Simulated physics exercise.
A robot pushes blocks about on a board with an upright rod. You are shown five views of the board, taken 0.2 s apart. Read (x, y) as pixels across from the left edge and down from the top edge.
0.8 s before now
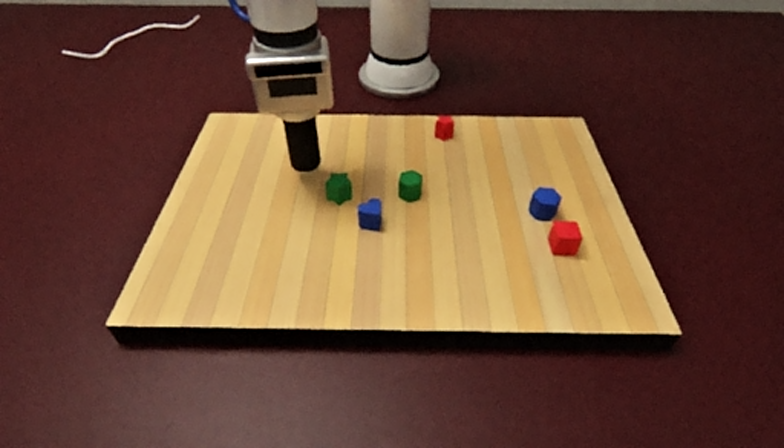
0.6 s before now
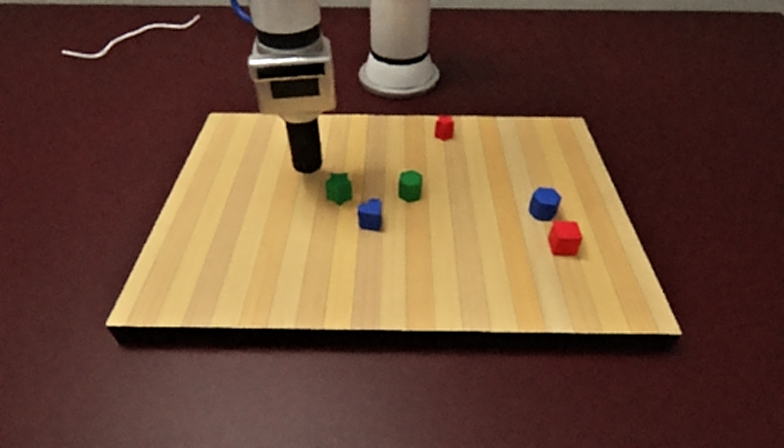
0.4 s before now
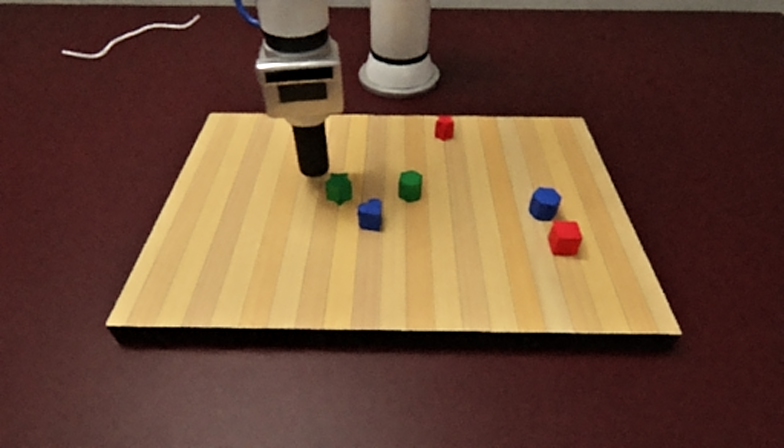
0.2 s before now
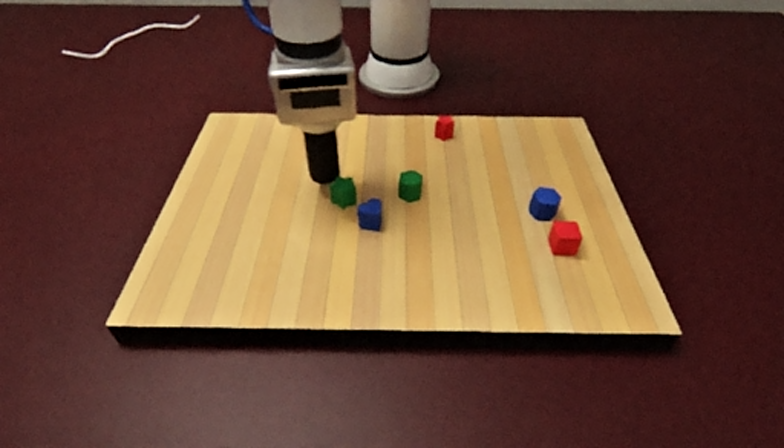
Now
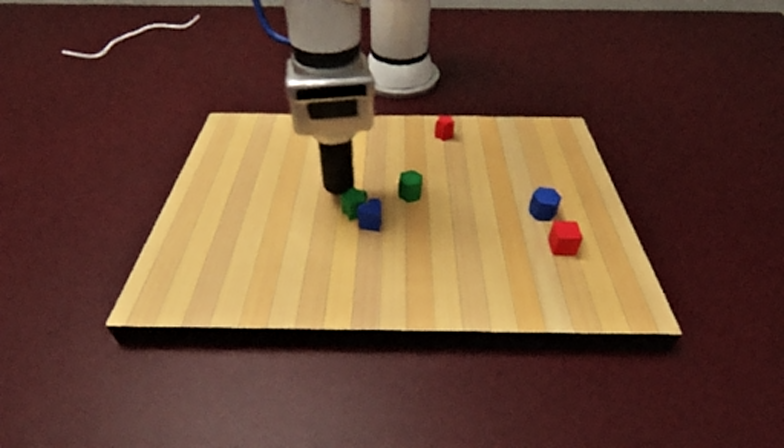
A robot arm's black rod moved right and toward the front of the wooden board, reached a green star-shaped block, and nudged it a short way up close to a blue block.
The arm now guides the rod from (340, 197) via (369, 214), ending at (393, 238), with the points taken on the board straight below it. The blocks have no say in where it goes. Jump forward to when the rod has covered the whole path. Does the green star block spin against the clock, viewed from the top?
No
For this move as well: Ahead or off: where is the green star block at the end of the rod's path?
By the time the path ends, the green star block is still sitting right in front of the rod.
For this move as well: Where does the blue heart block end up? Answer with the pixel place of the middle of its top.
Around (415, 254).
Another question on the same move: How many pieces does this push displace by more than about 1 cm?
Moved: Exactly two.
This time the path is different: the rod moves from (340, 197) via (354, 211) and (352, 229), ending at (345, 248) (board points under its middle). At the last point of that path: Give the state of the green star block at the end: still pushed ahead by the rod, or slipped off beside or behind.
It slides aside on the way.
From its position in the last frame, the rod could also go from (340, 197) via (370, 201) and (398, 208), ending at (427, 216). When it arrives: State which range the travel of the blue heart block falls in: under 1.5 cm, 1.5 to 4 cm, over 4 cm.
From 1.5 to 4 cm.
On the path given first. One third of the way, rod (360, 196); green star block (370, 208), turned 25° clockwise; blue heart block (382, 219), turned 20° anticlockwise.
Two thirds of the way, rod (378, 209); green star block (387, 223), turned 30° clockwise; blue heart block (399, 235), turned 15° anticlockwise.
At the end, rod (393, 226); green star block (401, 241), turned 35° clockwise; blue heart block (415, 254), turned 20° anticlockwise; green hexagon in place.
